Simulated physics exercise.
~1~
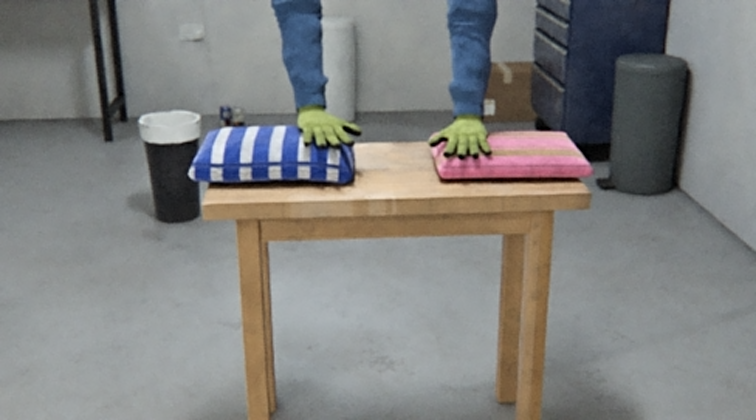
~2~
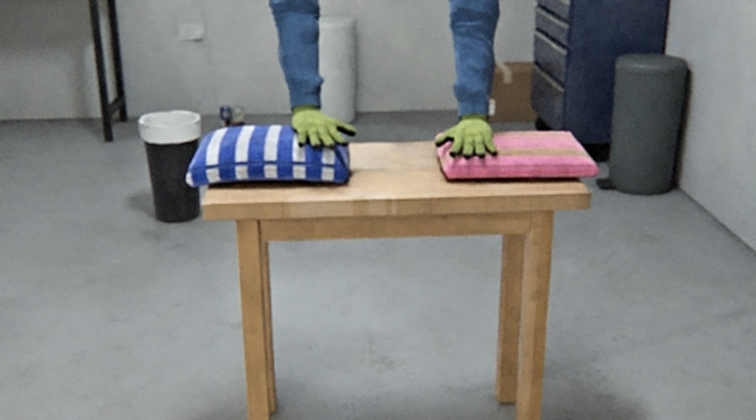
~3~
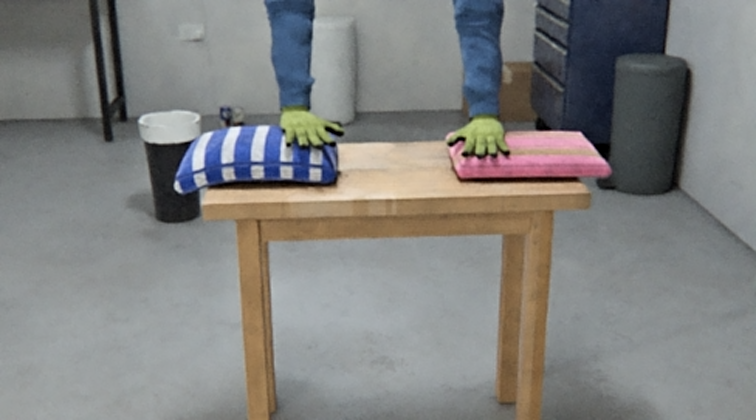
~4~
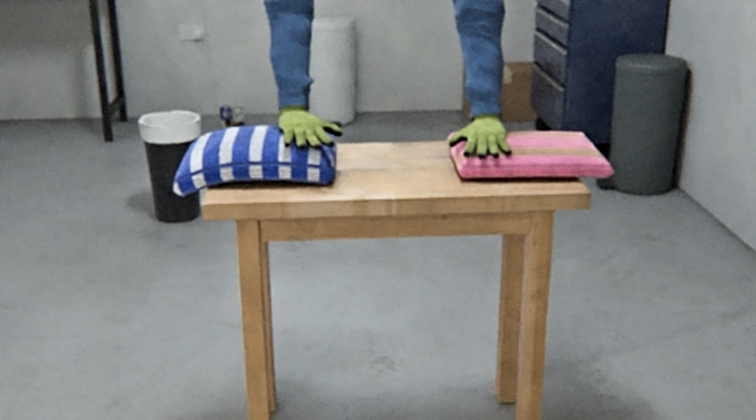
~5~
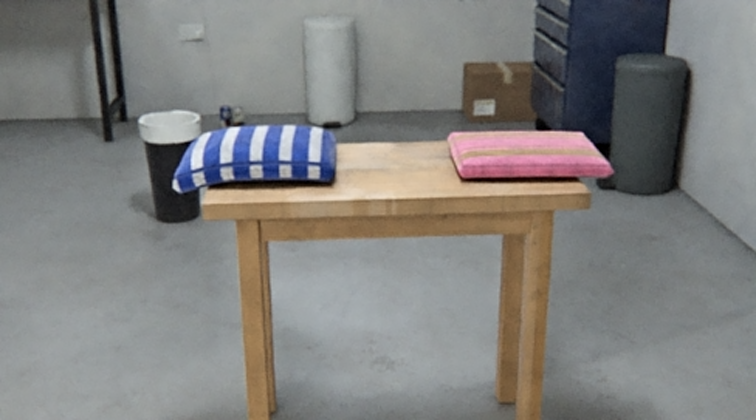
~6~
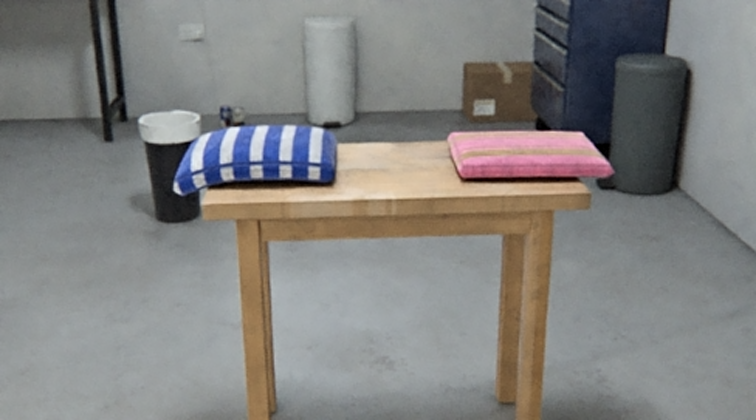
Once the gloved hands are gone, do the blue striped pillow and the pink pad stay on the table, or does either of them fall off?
Both stay on the table. The blue striped pillow keeps its place at the left end and the pink pad stays at the right end.
